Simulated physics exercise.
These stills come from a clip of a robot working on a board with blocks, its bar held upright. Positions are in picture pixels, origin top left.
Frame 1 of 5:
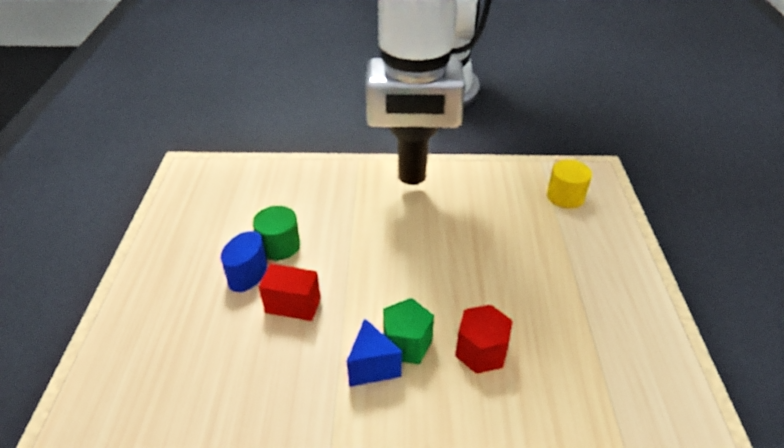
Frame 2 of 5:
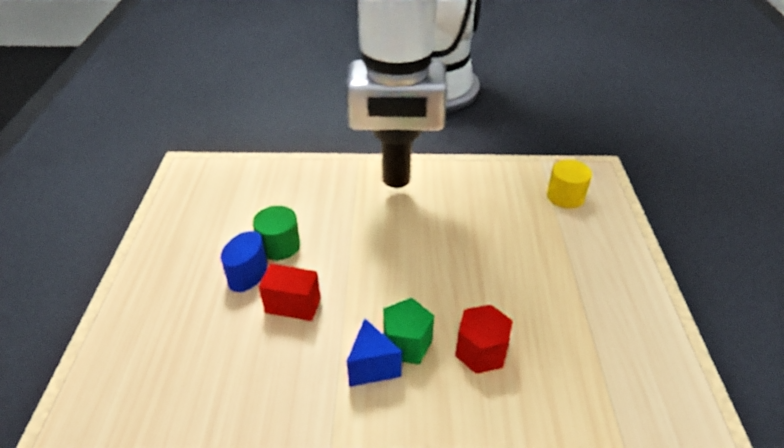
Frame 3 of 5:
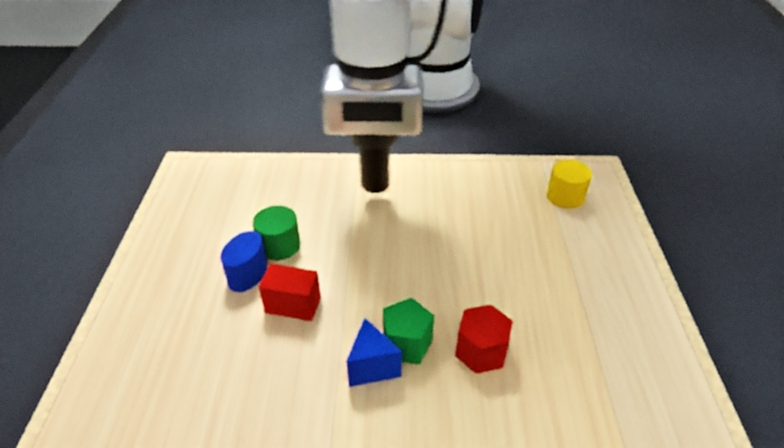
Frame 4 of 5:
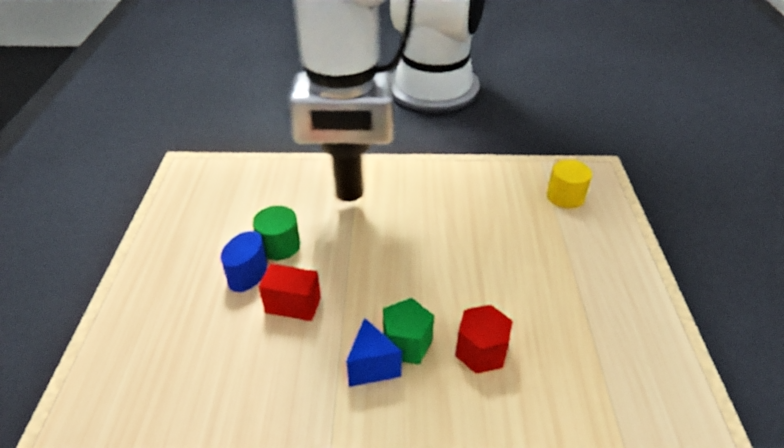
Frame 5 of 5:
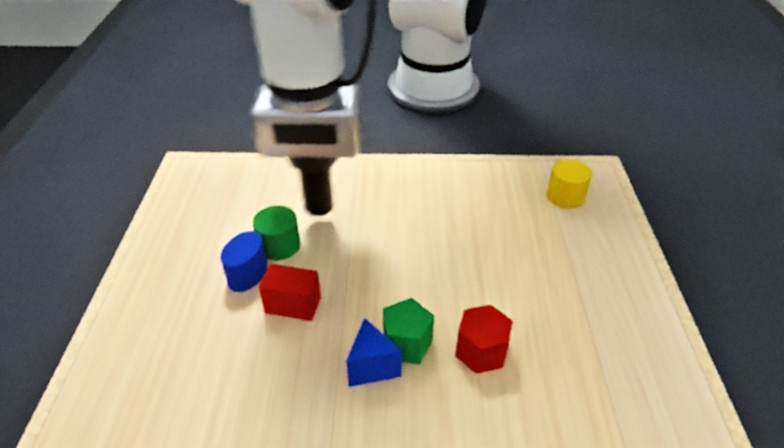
A robot arm with a dark tip moved left above the far side of a wooden board, coming near the green round block, while all the colored blocks stayed still.
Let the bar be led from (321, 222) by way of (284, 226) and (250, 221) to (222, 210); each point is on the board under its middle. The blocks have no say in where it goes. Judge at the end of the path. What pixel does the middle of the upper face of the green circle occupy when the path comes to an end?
Around pixel (254, 225).
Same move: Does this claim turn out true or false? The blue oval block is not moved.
False.
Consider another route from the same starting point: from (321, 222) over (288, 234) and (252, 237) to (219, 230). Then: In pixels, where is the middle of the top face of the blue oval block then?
I'd place it at (213, 270), taking the centre of its top.
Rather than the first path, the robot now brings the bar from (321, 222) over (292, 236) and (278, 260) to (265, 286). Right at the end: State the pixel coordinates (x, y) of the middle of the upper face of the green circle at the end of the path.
In the picture, it is at (222, 251).
The first path, step by step. One third of the way, bar at (281, 210); blue oval block at (233, 256); green circle at (260, 224).
Two thirds of the way, bar at (246, 206); blue oval block at (233, 258); green circle at (254, 225).
At the end, bar at (218, 194); blue oval block at (233, 258); green circle at (254, 225).
